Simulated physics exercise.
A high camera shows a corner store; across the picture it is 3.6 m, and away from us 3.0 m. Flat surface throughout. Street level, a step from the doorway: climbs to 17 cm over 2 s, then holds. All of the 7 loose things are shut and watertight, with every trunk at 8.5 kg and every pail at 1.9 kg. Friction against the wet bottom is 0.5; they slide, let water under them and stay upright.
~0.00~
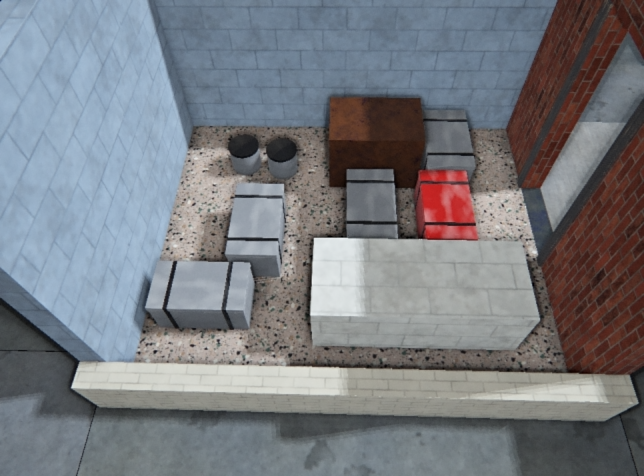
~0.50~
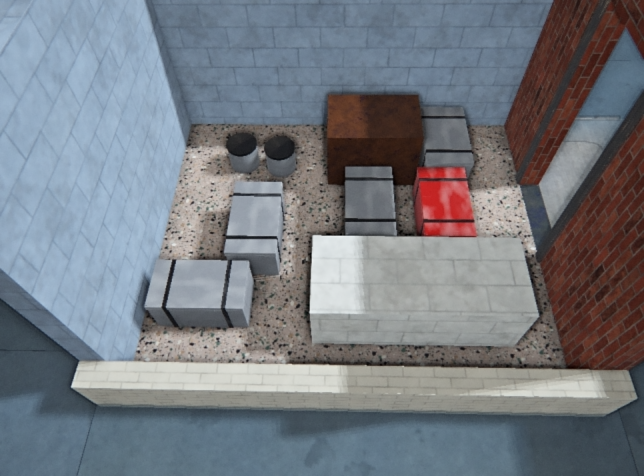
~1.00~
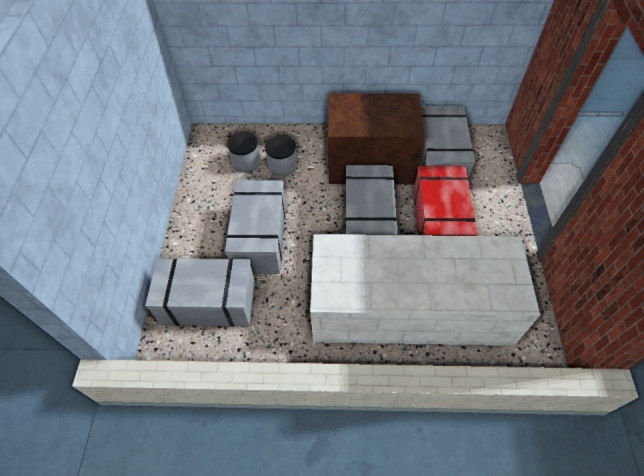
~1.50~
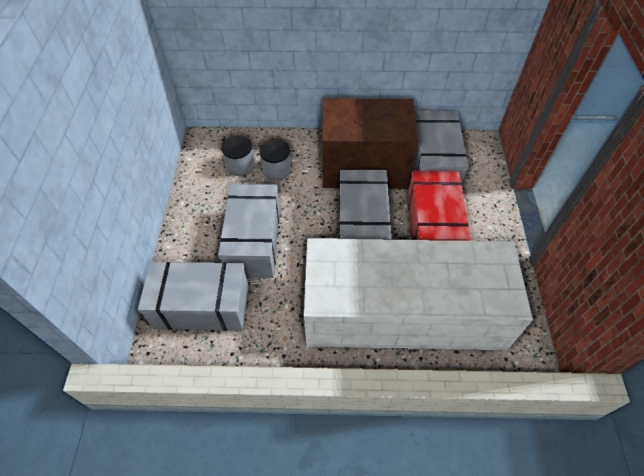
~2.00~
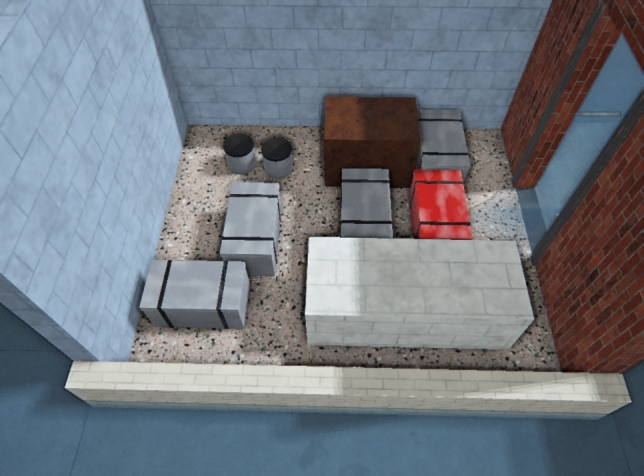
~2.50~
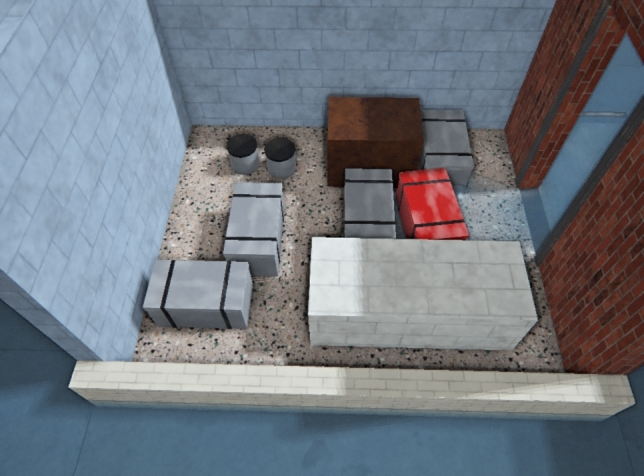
A large pale block sat among grey trunks, a red one, a brown box and two pails while water spread outside the low wall, then crept in from the right, and the red trunk shifted slightly left.
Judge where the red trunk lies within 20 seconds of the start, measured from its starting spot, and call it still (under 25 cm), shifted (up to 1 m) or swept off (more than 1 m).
It is swept off.
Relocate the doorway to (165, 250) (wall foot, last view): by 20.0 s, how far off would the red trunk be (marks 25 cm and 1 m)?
The red trunk creeps a bit.
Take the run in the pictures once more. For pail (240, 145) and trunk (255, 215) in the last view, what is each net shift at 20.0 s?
30 cm and 120 cm respectively.
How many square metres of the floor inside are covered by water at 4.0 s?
About 5.0 m2.
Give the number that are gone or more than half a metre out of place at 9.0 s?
The answer is 5.
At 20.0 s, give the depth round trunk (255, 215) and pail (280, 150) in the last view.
Around 16 cm and 13 cm.
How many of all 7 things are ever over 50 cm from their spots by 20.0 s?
I make it 6.
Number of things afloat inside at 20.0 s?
7.
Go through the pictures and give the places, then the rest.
The first picture shows the red trunk at (447, 203), on the bottom; 0.0 m2 under water; 0 of 7 have shifted.
The second picture shows the red trunk at (446, 200) rests on the ground; water covers 0.0 m2; 0 of 7 have shifted.
The third picture shows the red trunk at (447, 199), on the bottom; water covers 0.0 m2; 0 of 7 have shifted.
The fourth picture shows the red trunk at (440, 203) rests on the ground; 0.0 m2 under water; 0 of 7 have shifted.
The fifth picture shows the red trunk at (442, 202) rests on the ground; water covers 0.3 m2; 0 of 7 have shifted.
The sixth picture shows the red trunk at (433, 202) rests on the ground, 12 cm from its start; water covers 1.0 m2; 1 of 7 have shifted.
After 4.0 s the red trunk is near (332, 201), 1.0 m from its start, afloat; 3 afloat.
After 9.0 s the red trunk is near (271, 232), 1.6 m from its start, afloat; 7 afloat.
After 16.0 s the red trunk is near (262, 231), 1.7 m from its start, afloat; 7 afloat.
After 20.0 s the red trunk is near (260, 226), 1.7 m from its start, afloat; 7 afloat.
